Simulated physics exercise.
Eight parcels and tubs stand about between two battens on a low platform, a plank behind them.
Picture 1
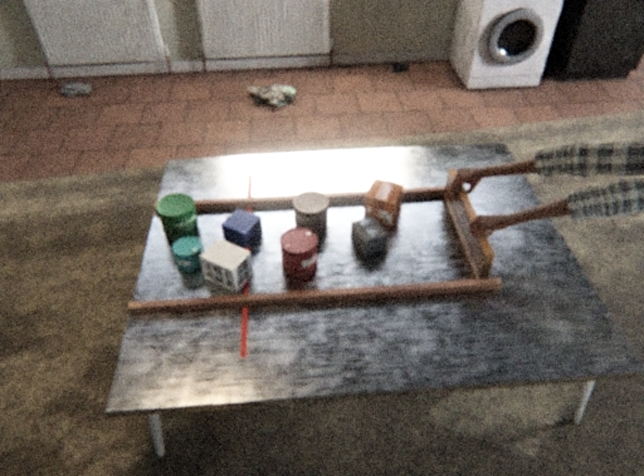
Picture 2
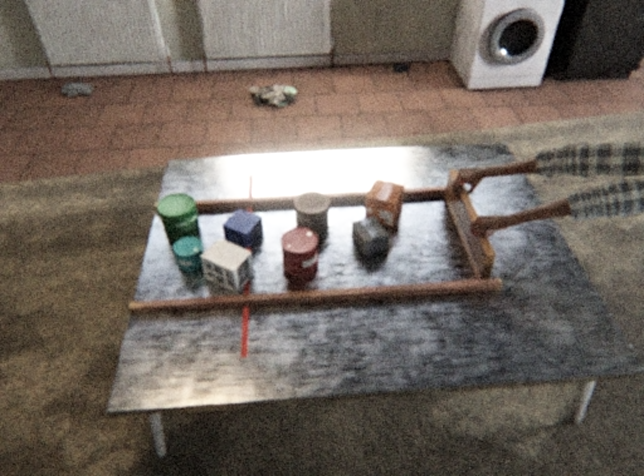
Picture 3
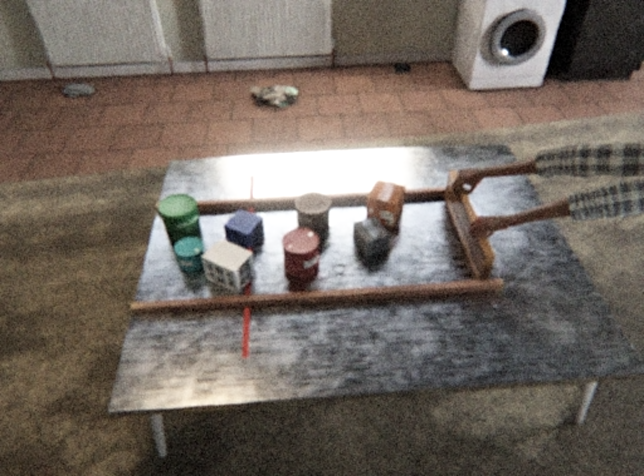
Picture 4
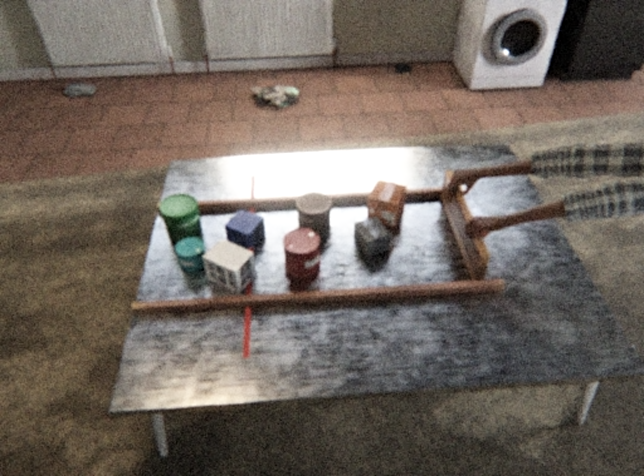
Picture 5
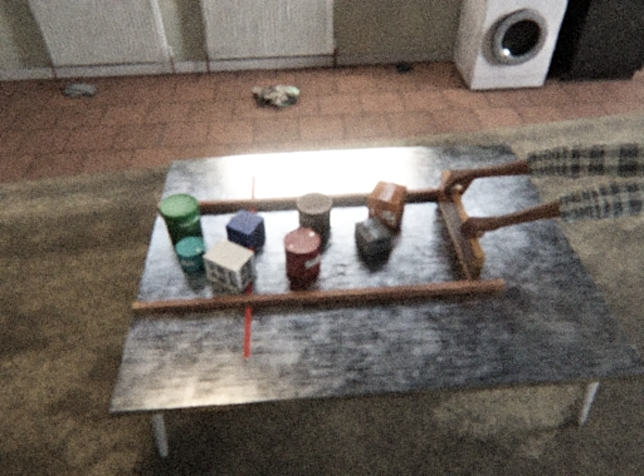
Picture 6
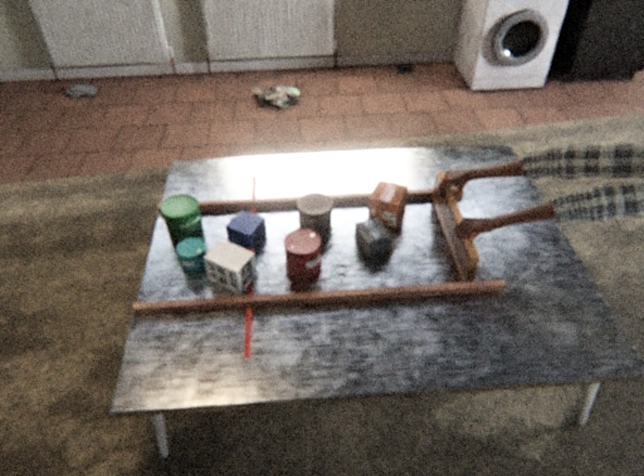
Two arms in checked sleeves slid a wooden plank slightly left between two battens on a dark table, while the eight tubs and boxes standing in front of it stayed put.
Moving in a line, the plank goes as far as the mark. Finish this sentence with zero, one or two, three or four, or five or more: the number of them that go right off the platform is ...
The number of them that go right off the platform is zero.
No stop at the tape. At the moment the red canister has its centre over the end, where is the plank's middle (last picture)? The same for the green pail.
Middle: Roughly (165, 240); roughly (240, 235).
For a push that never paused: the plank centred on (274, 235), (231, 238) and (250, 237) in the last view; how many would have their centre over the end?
Place by place: 0, 1 and 0.
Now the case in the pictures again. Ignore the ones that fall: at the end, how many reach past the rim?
You'd get 1.
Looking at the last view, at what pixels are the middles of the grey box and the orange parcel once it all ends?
About (238, 242), and about (236, 216).
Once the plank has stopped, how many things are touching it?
That makes 3.
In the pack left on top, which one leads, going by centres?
The green pail winds up nearest.
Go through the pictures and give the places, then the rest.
The first picture shows green pail (178, 217); turquoise canister (189, 254); white crate (227, 265); plank (466, 222); tape (247, 249).
The second picture shows turquoise canister (190, 254); red canister (300, 252).
The third picture shows white crate (229, 266); plank (467, 223).
The fourth picture shows green pail (182, 217); blue crate (245, 228).
The fifth picture shows turquoise canister (192, 254); brown pail (315, 212).
The sixth picture shows green pail (183, 218); turquoise canister (193, 255); white crate (231, 266); plank (453, 225); tape (251, 250).
Soon after, none off yet; green pail at rest near (183, 218); turquoise canister at rest near (193, 255); white crate at rest near (231, 266).
Then, none off yet; green pail at rest near (183, 218); turquoise canister at rest near (193, 255); white crate moving near (227, 267).
At rest, the number that fall off is zero.
